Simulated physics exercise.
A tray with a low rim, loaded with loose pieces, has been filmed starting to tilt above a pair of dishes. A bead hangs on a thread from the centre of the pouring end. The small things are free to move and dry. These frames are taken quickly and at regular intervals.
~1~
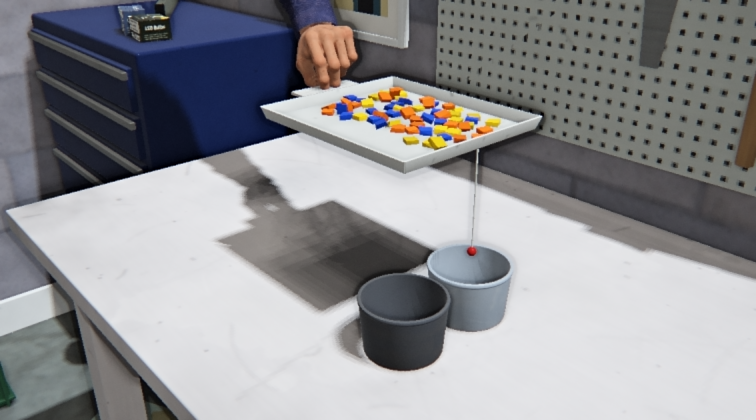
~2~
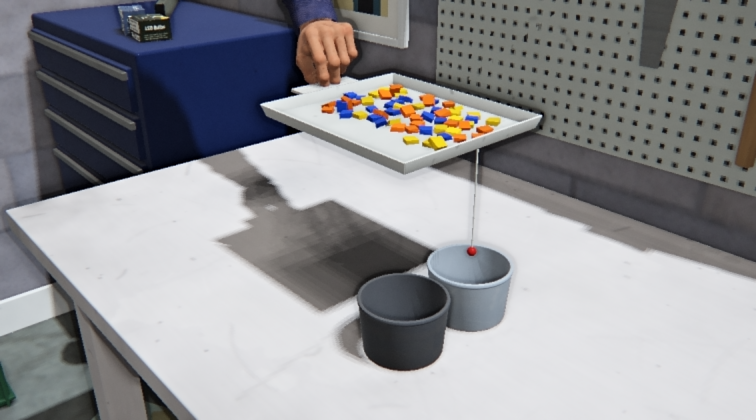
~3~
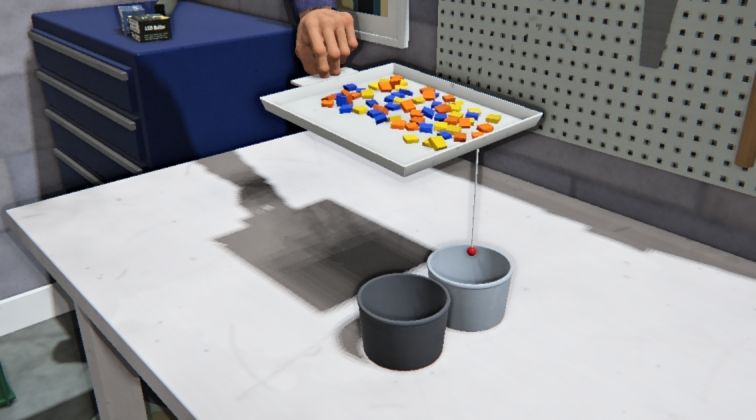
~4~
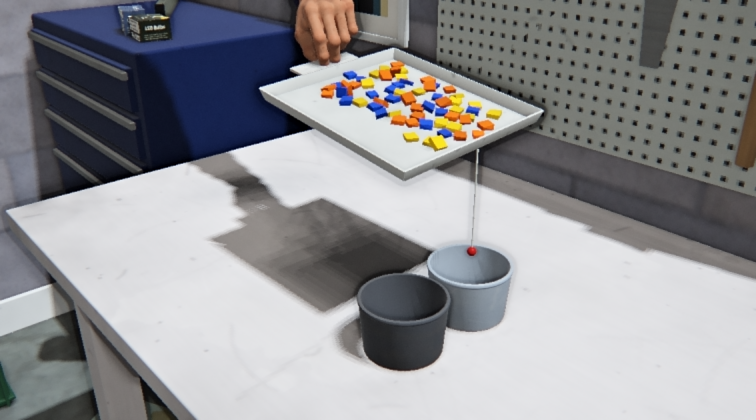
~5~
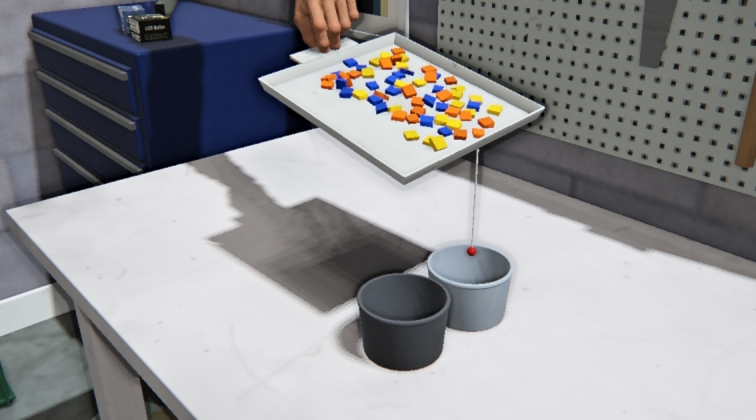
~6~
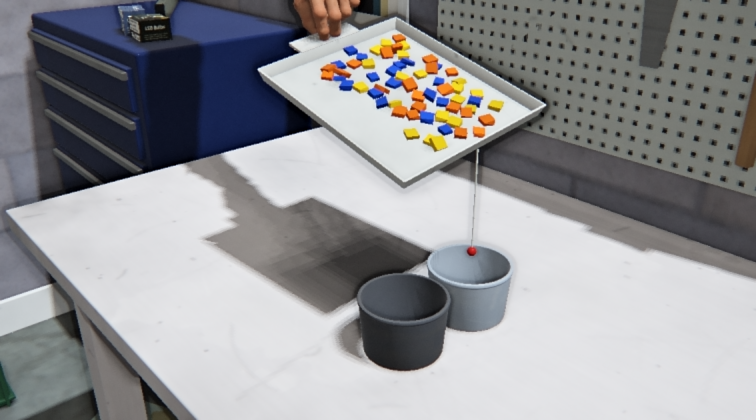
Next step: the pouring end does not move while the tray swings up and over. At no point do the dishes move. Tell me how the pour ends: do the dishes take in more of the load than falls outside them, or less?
They take in more than falls outside.
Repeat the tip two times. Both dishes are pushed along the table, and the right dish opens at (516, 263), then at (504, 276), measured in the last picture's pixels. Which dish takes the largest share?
Well, the left-side one at the first spot and the left-side one at the second.
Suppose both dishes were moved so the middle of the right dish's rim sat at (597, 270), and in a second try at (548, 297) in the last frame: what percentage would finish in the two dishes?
About 0 per cent, then about 0 per cent.
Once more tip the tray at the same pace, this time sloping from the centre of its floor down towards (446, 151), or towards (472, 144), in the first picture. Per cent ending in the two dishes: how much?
In order: About 50, then 10 percent.
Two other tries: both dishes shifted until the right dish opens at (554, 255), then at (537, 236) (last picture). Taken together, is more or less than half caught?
First below a half, then the smaller part.
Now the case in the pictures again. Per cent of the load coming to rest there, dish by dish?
About: Left dish 90, right dish 0 per cent.
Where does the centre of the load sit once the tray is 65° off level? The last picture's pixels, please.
Centre estimate: (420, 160).
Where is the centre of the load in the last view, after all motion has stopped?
About (402, 336).
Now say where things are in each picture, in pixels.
The first frame shows corners of the pouring end (405, 159) and (536, 116), level; middle of the load (408, 113), mosaic tiles; left dish (435, 336); right dish (500, 299); bead on its thread (472, 251).
The second frame shows corners of the pouring end (405, 160) and (536, 115), level; middle of the load (408, 111).
The third frame shows corners of the pouring end (405, 163) and (537, 113), tipped barely, lowest at the left corner; middle of the load (408, 106).
The fourth frame shows corners of the pouring end (405, 168) and (538, 110), tipped a little, lowest at the left corner; middle of the load (408, 99).
The fifth frame shows corners of the pouring end (405, 173) and (539, 107), tipped a little, lowest at the left corner; middle of the load (409, 92).
The sixth frame shows corners of the pouring end (405, 177) and (540, 104), tipped clearly, lowest at the left corner; middle of the load (410, 85), just a few on the move; left dish (435, 336); right dish (500, 299).
Just after the last frame, tray tipped steeply; the larger part on the tray; about a tenth in the air.
A moment on, tray tipped past a quarter turn; the larger part in the left dish; about a tenth outside both; about a tenth in the air.
Further on, tray tipped past a quarter turn; the larger part in the left dish; just a few in the right dish; about a tenth outside both.
When it is over, tray tipped past a quarter turn; the larger part in the left dish; just a few in the right dish; about a tenth outside both.
